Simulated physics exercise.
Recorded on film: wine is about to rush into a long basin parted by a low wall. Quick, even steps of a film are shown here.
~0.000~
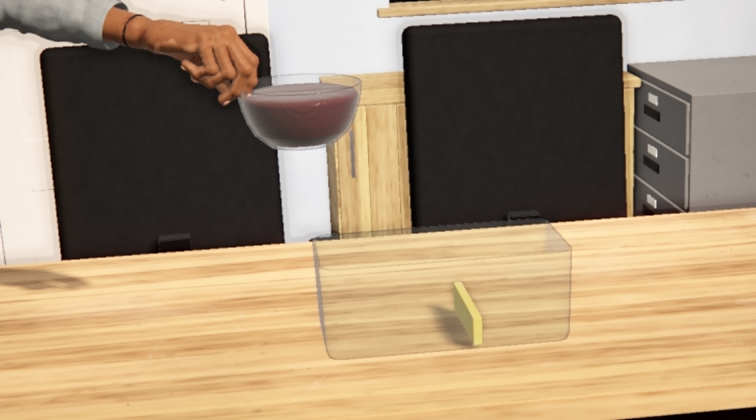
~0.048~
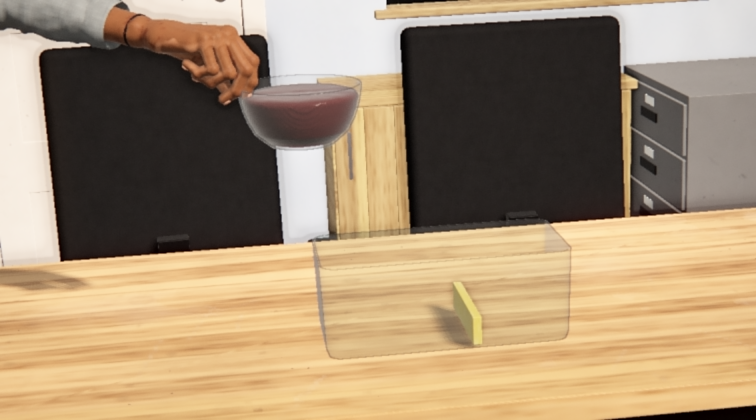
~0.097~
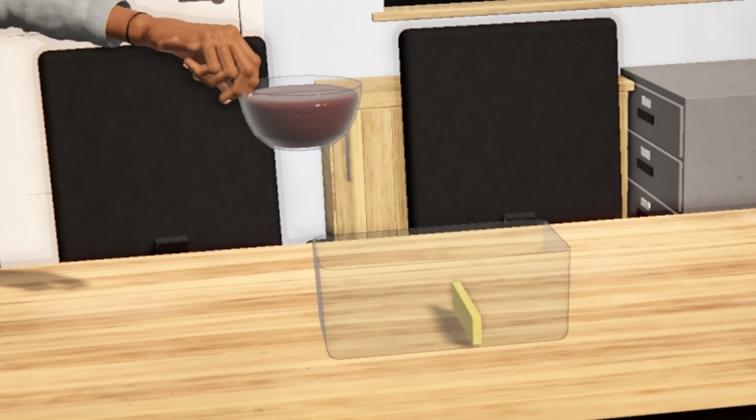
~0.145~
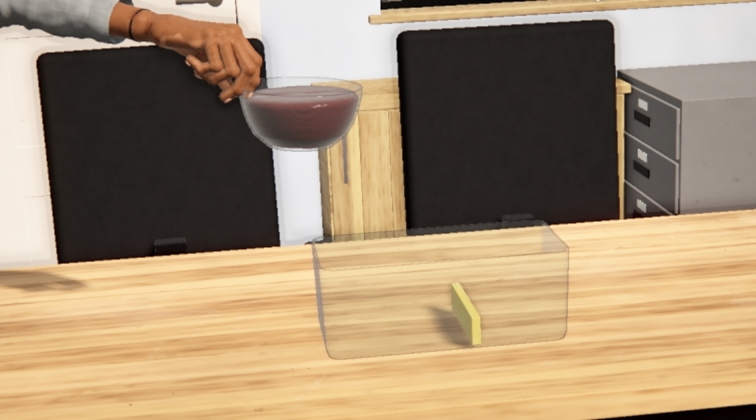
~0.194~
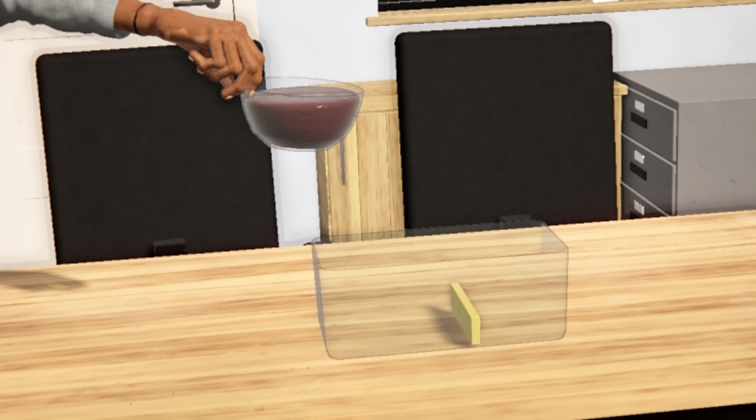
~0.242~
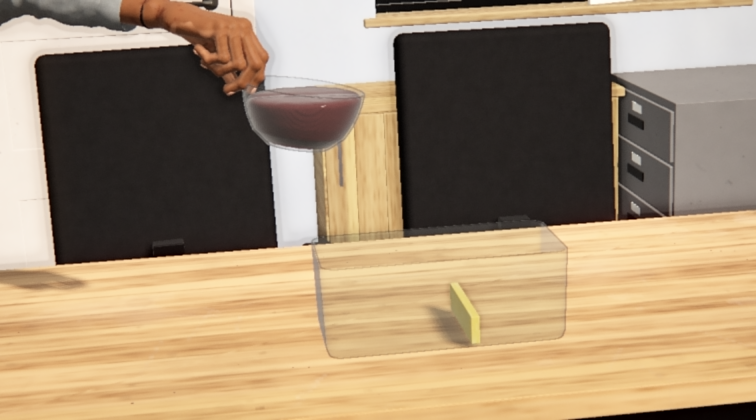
A hand at upper left holds a clear bowl of dark red wine above a pale wooden table in an office-like room, seen from slightly above. Below stands a long, clear basin with a low yellow wall inside, with two black chairs, a wooden cabinet and grey drawers behind. The hand slowly tilts the bowl very slightly rightward, while the camera drifts subtly, shifting the background a little left.
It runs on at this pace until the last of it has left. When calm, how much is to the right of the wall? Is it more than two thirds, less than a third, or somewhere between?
Most likely the amount right of the wall will not reach a third.
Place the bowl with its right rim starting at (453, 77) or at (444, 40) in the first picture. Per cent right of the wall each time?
Roughly 75 % and 75 %.
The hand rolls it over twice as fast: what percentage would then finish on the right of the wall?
Estimate: Around 15 %.
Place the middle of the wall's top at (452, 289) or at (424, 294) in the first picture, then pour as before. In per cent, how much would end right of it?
First some 15, then 65 per cent.
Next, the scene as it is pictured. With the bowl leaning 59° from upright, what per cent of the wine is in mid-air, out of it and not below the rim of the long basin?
35 %.
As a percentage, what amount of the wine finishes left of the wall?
I'd put it at around 90 %.
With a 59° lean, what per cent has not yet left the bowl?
Roughly 55 percent remains at that point.
A moment on, the bowl is tipped part way and 53 per cent is still to pour, 11 is left of the wall and 0 right of it.
Next, the bowl is tipped on its side and 7 per cent is still to pour, 77 is left of the wall and 2 right of it.
Then the bowl is tipped on its side and 0 per cent is still to pour, 93 is left of the wall and 6 right of it.
Later the bowl is tipped on its side and 0 per cent is still to pour, 92 is left of the wall and 7 right of it.
Finally, 92 per cent lies left of the wall, 7 right of it and 1 outside.
